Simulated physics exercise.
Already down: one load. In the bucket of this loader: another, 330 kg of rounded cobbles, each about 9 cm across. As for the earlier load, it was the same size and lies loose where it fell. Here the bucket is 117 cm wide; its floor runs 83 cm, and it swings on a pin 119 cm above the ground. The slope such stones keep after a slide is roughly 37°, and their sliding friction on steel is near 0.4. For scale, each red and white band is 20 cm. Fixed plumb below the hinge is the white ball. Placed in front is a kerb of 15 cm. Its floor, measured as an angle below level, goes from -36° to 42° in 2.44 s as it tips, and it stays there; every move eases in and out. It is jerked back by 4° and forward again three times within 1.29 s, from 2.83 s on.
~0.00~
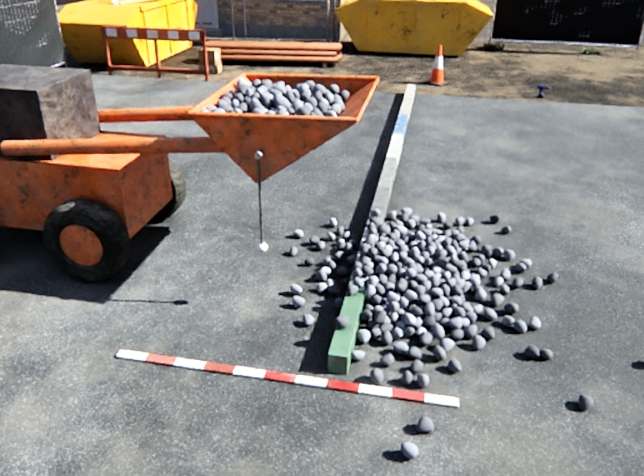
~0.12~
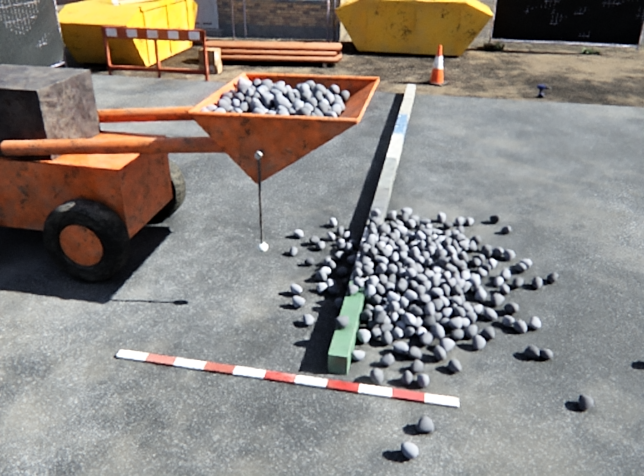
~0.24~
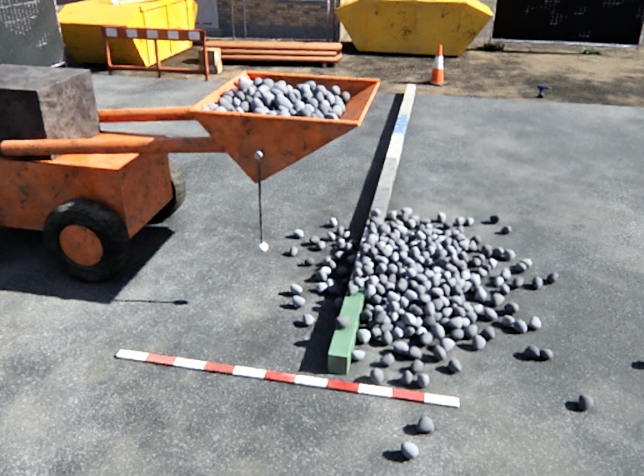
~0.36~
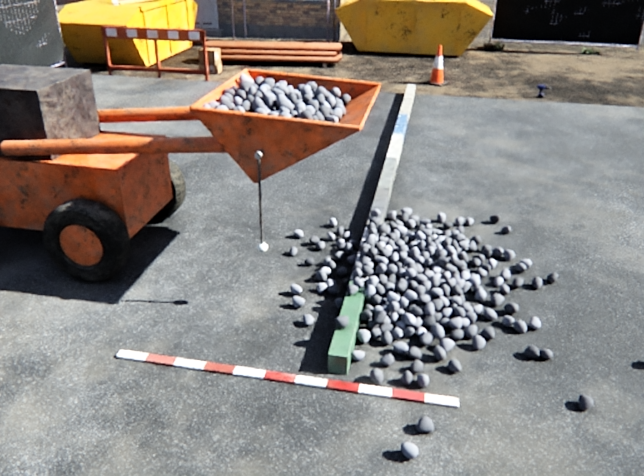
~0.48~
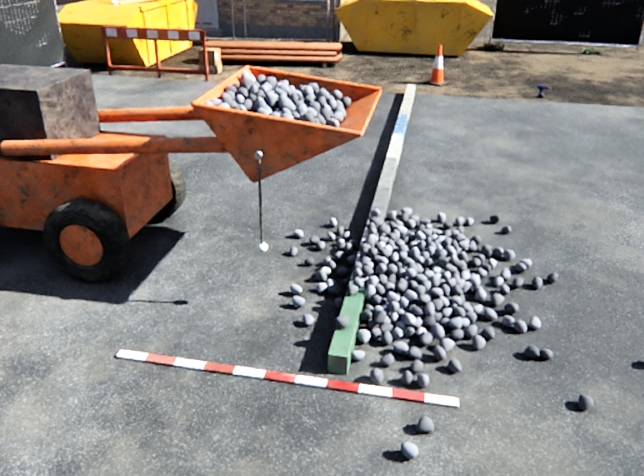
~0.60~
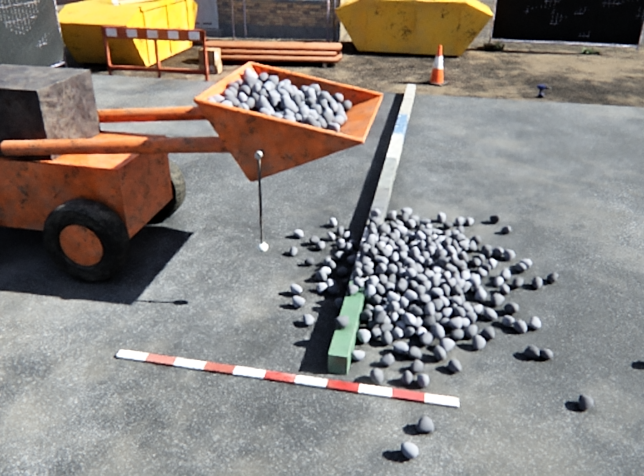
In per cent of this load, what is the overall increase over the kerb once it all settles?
64 out of 100, about.
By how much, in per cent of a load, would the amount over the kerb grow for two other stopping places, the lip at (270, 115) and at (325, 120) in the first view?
First place: Roughly 0 %; second place: Roughly 20 %.
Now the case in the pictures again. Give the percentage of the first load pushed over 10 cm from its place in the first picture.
Roughly 15 % of them.
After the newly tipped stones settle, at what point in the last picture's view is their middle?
Centre at roughly (385, 259).
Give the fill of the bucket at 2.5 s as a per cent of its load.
It still holds about 0 per cent.
After 1.8 s the floor is at 30°; in per cent of one load, 86 in the bucket, 24 on this side of the kerb, 90 over the kerb; the foremost stones are at (554, 311).
After 2.5 s the floor is at 42°; in per cent of one load, 1 in the bucket, 54 on this side of the kerb, 145 over the kerb; the foremost stones are at (554, 311).
After 4.6 s the floor is at 42°; in per cent of one load, 0 in the bucket, 48 on this side of the kerb, 152 over the kerb; the foremost stones are at (559, 302).
After 7.2 s the floor is at 42°; in per cent of one load, 0 in the bucket, 48 on this side of the kerb, 152 over the kerb; the foremost stones are at (559, 302). Net gain over the kerb, 64.
